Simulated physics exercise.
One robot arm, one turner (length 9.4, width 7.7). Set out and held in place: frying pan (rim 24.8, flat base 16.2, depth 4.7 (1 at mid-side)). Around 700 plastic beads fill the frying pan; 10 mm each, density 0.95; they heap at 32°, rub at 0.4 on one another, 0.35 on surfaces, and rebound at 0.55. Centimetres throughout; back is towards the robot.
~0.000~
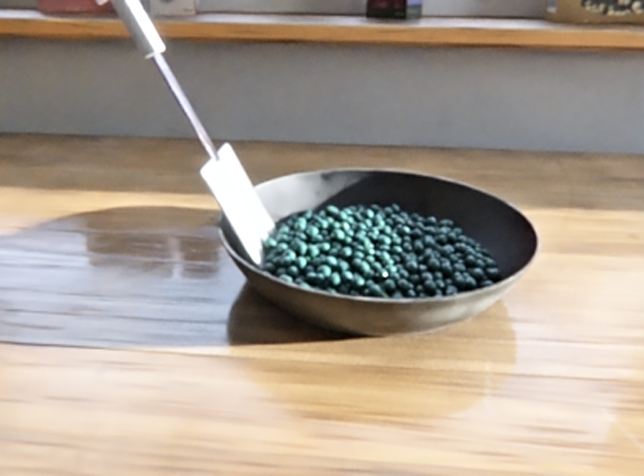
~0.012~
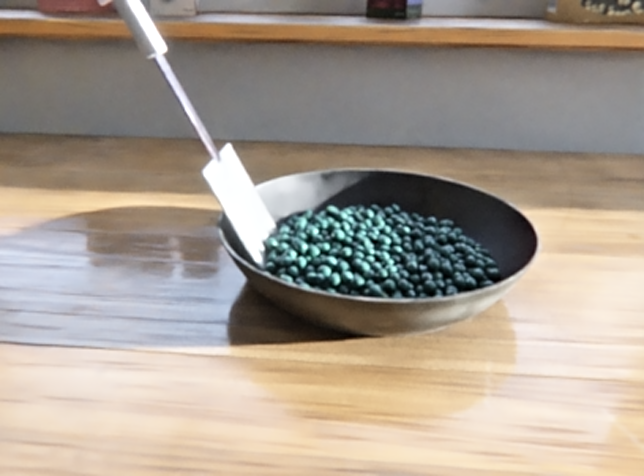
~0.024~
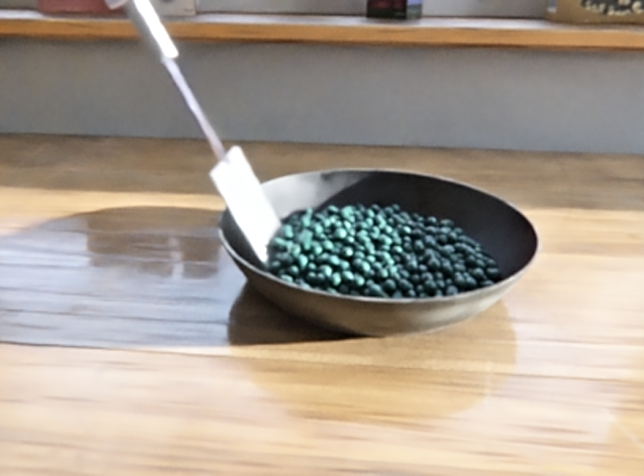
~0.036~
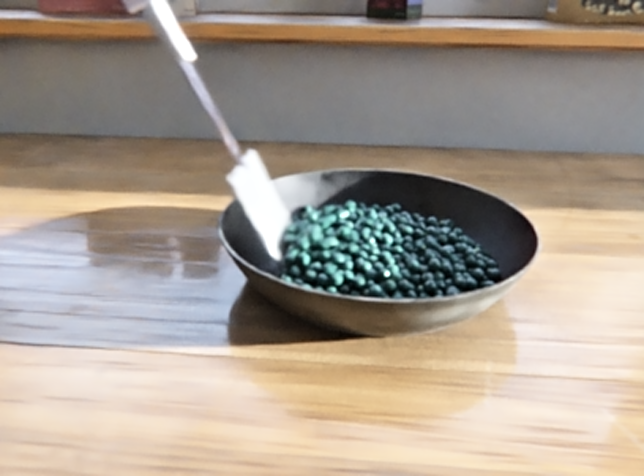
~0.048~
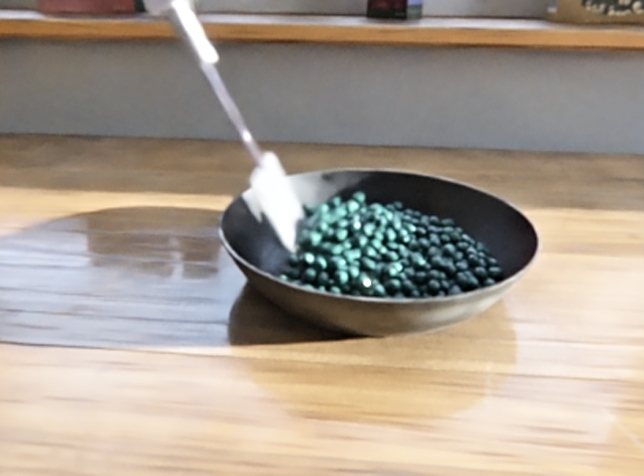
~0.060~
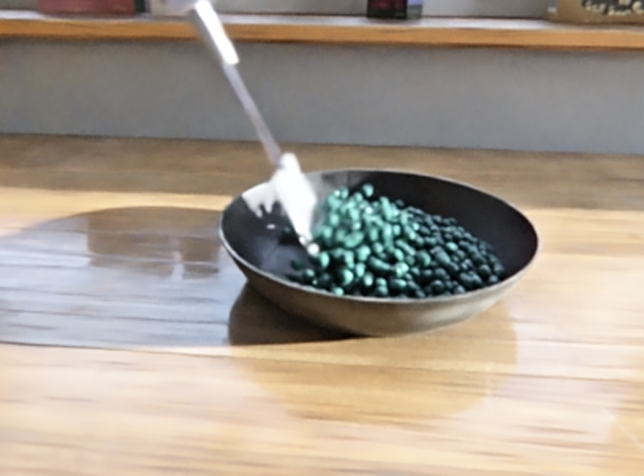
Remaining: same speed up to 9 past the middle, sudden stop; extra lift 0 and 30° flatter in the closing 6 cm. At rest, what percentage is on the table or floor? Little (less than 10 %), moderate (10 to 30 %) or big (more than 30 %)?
On the table or floor the share is moderate, 10 to 30 %.
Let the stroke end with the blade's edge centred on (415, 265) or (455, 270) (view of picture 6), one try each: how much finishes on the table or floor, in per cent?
About 0 and 5 per cent.
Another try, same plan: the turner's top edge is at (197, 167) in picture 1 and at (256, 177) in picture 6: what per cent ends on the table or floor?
About 10 per cent.
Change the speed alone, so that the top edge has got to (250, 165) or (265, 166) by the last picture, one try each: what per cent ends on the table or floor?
About 10 and 15 per cent.
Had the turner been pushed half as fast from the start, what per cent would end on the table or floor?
It would be near 10 per cent.
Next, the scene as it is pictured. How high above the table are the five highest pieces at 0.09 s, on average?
Some 8 cm.
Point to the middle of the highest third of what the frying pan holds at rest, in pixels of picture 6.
At about (479, 240).
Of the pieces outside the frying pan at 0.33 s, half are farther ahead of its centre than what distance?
Some 16 cm.
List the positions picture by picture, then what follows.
The turner top edge at (214, 156), sloping 63°; upper third of the load around (375, 249), from x 265 to 495, top at y 210; 695 in the frying pan, in the first frame.
The turner top edge at (216, 157), sloping 63°; upper third of the load around (375, 248), from x 265 to 495, top at y 210, in the second frame.
The turner top edge at (225, 160), sloping 63°; upper third of the load around (370, 247), from x 265 to 495, top at y 210, in the third frame.
The turner top edge at (242, 164), sloping 63°; upper third of the load around (362, 242), from x 265 to 495, top at y 205, in the fourth frame.
The turner top edge at (261, 166), sloping 63°; upper third of the load around (364, 238), from x 245 to 495, top at y 200, in the fifth frame.
The turner top edge at (281, 167), sloping 63°; upper third of the load around (368, 234), from x 230 to 500, top at y 190; 695 in the frying pan, in the sixth frame.
After 0.09 s, sloping 63°, highest piece 10 above the table; 695 in the frying pan.
After 0.12 s, sloping 56°, highest piece 13 above the table; 694 in the frying pan, 1 on the blade or in flight.
After 0.33 s, sloping 33°, highest piece 10 above the table; 564 in the frying pan, 86 on the table or floor, 45 on the blade or in flight.
After 1.38 s, sloping 33°, highest piece 5 above the table; 564 in the frying pan, 131 on the table or floor.
In the end, 564 in the frying pan, 131 on the table or floor. That is 19 % on the table or floor.
